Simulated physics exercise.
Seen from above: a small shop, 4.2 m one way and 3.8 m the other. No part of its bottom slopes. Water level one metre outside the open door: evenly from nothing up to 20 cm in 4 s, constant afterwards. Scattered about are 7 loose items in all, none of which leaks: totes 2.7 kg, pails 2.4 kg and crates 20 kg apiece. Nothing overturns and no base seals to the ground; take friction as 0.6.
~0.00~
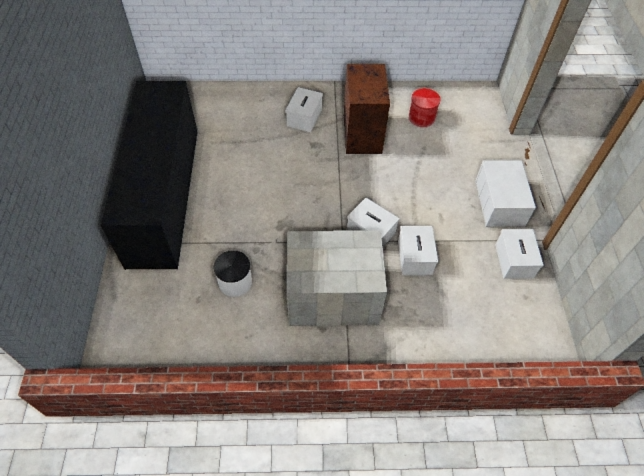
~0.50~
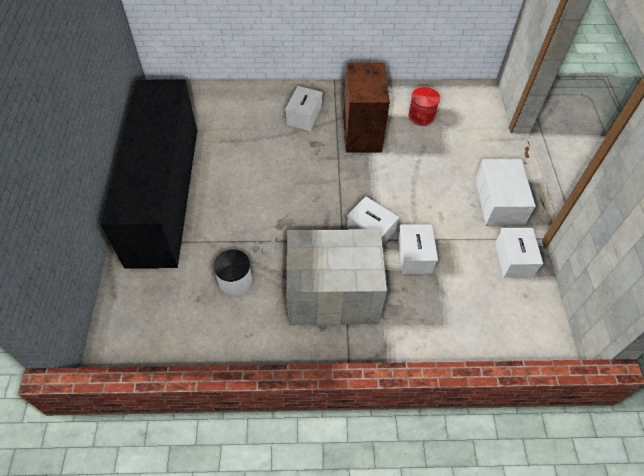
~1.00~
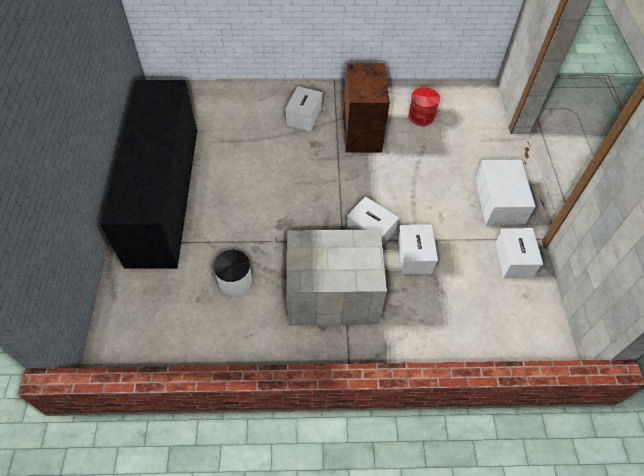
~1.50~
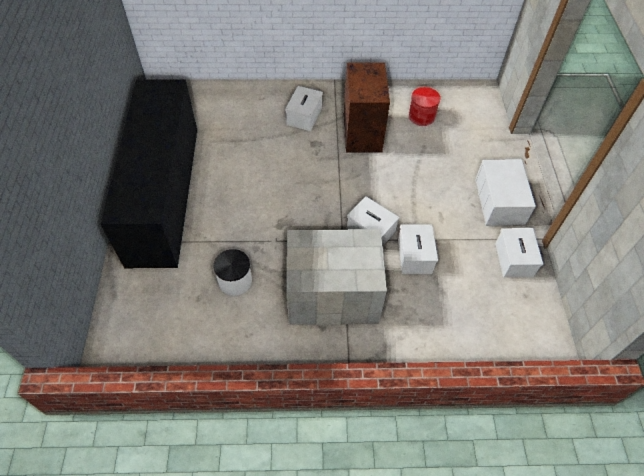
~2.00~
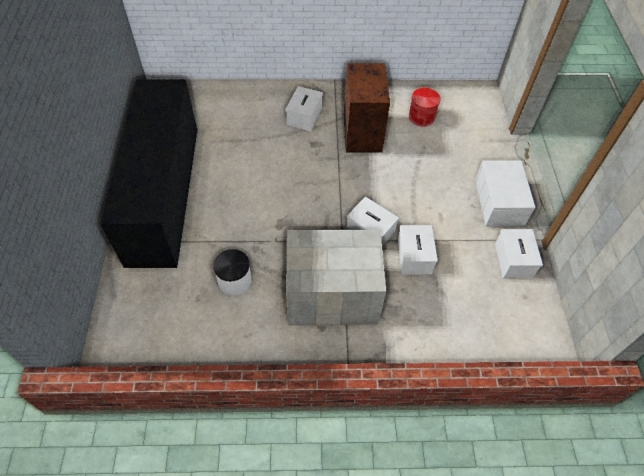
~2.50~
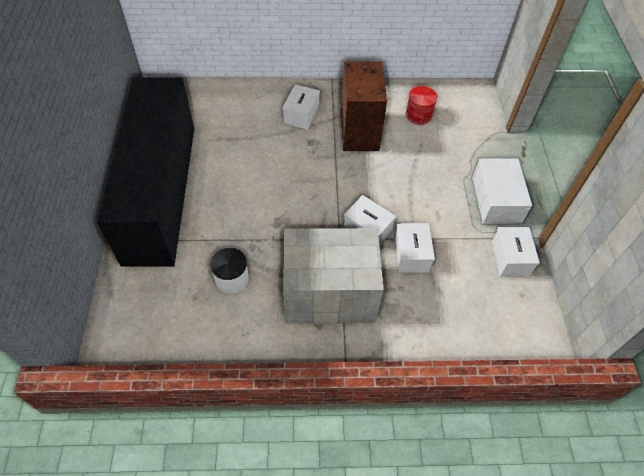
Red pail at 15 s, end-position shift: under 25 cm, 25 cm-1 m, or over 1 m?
Prediction: It relocates a long stretch.
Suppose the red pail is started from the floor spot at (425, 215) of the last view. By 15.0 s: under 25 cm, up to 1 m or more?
Outcome - it ends up well away.
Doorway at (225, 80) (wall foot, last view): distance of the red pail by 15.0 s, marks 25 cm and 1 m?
Observation: Red pail large displacement.
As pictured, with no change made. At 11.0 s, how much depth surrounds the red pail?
Close to 14 centimetres.
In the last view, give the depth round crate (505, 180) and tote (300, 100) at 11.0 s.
Depths: Near 13 cm, then near 12 cm.
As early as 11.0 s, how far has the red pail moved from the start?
150 cm or so by then.
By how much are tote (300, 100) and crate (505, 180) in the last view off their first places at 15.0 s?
Respectively 150 and 200 cm.
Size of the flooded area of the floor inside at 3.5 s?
About 2.0 m2.
After 3.5 s the red pail is near (423, 96), 0.0 m from its start, aground; 0 afloat.
After 6.8 s the red pail is near (282, 99), 1.6 m from its start, afloat; 5 afloat.
After 11.0 s the red pail is near (277, 60), 1.7 m from its start, afloat; 7 afloat.
After 15.0 s the red pail is near (214, 84), 2.3 m from its start, afloat; 7 afloat.
